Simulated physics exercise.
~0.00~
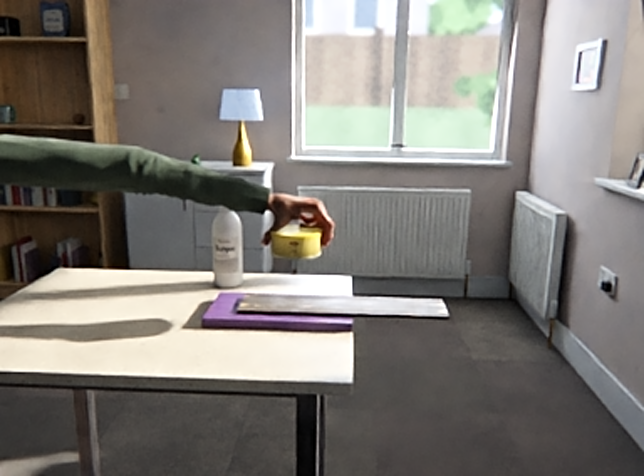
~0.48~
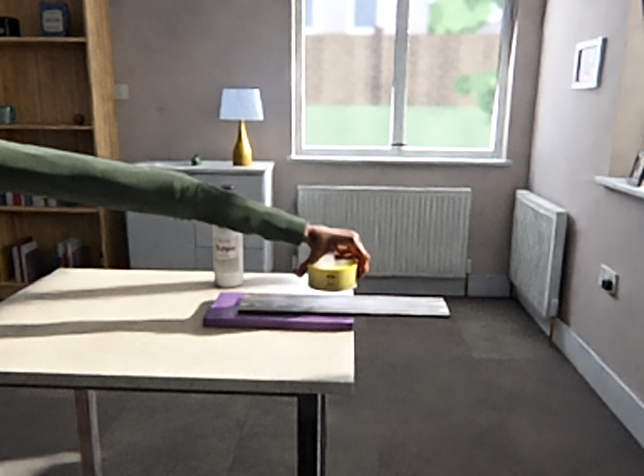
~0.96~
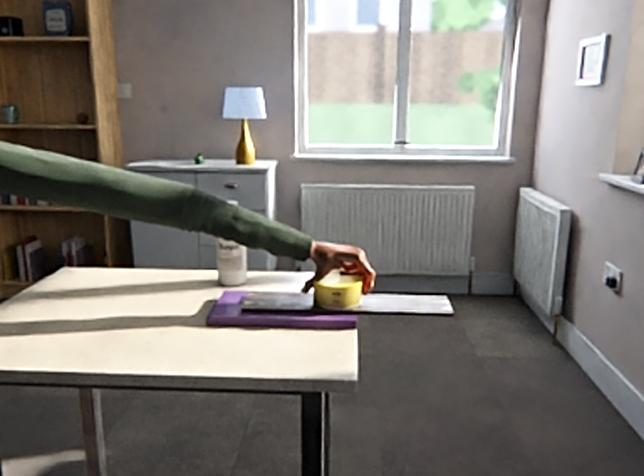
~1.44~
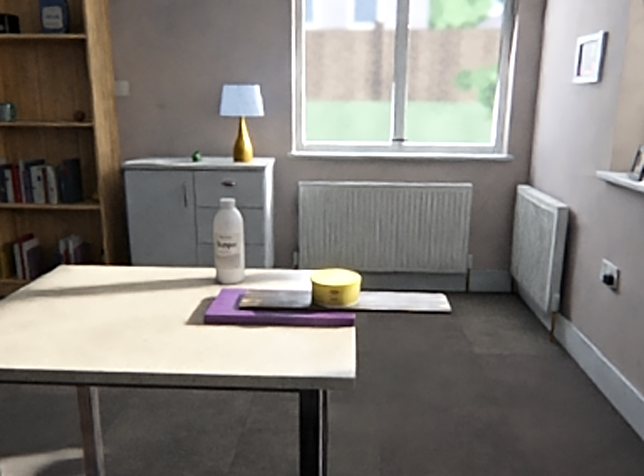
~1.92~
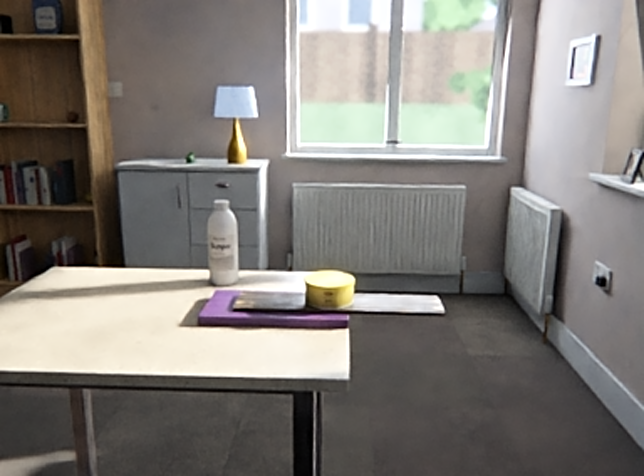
Hand lowering a yellow tub onto a board overhanging a table edge, then letting go and withdrawing as the board stays balanced.
